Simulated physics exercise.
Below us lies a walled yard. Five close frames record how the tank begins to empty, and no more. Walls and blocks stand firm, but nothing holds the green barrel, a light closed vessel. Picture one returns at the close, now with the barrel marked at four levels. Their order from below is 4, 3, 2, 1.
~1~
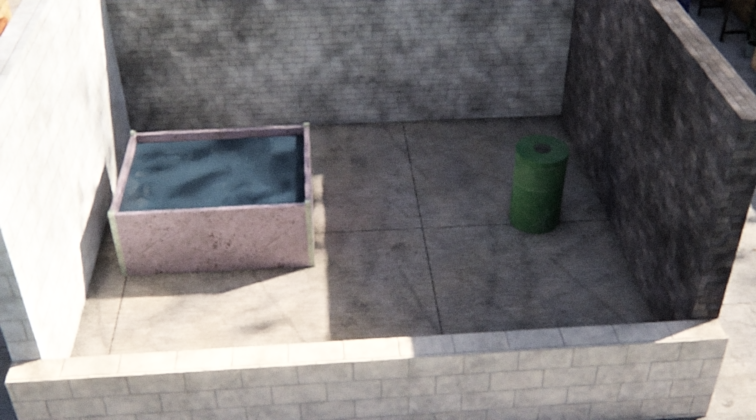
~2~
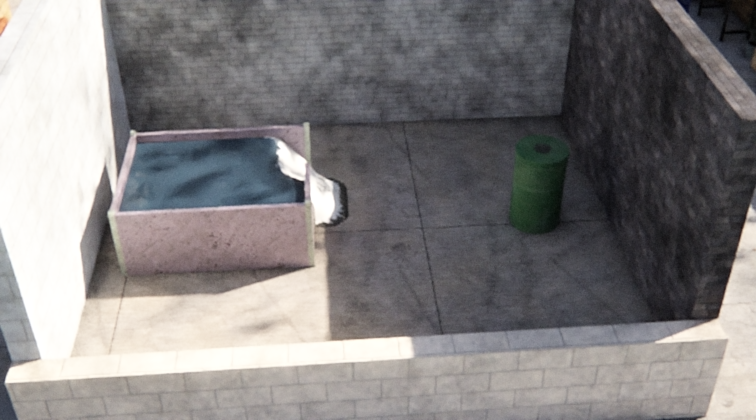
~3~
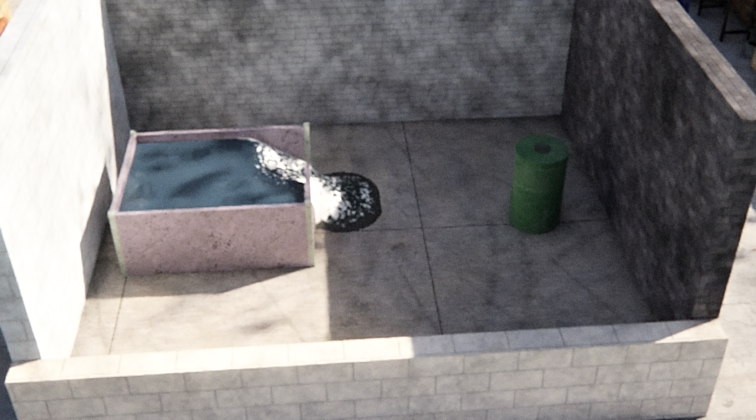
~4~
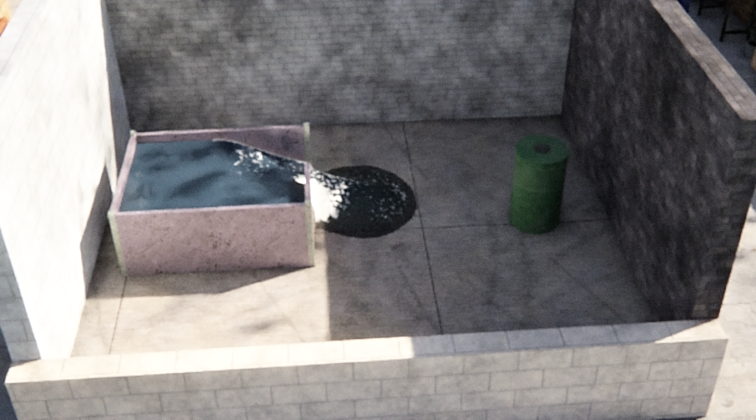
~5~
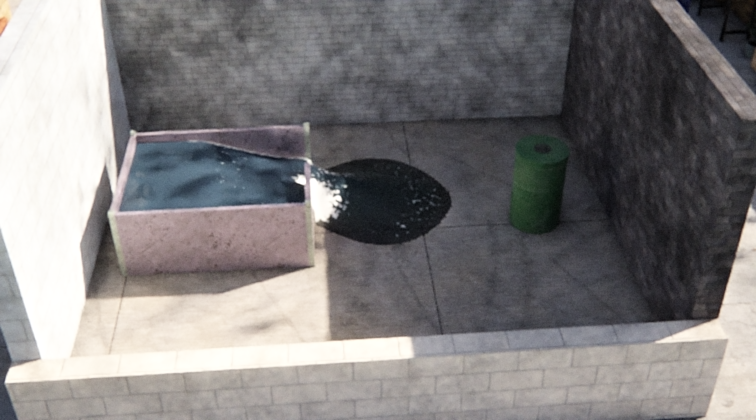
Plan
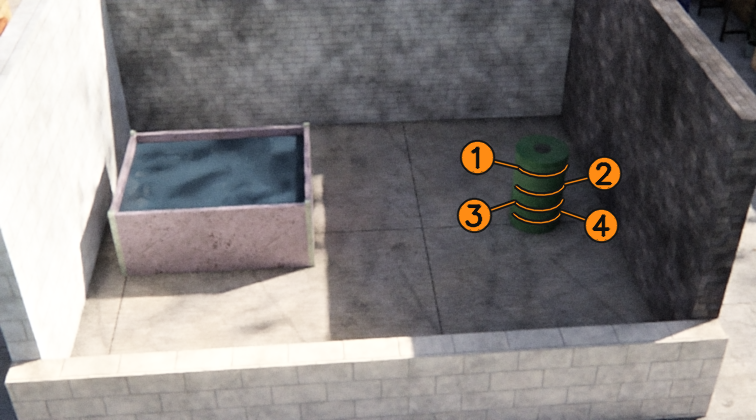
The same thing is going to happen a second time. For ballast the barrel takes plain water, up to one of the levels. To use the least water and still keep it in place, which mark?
Mark 3.
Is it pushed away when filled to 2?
No, not at all.
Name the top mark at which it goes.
4 it is.
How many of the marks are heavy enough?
Three of them.
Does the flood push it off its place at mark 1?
No, that is safe.
On the marked copy, 1 at (546, 176); 2 at (544, 195); 3 at (542, 210); 4 at (541, 222); from the bottom up 4, 3, 2, 1.
With 1, it does not move.
With 2, it does not move.
With 3, it does not move.
With 4, it is pushed about twice its own width away.
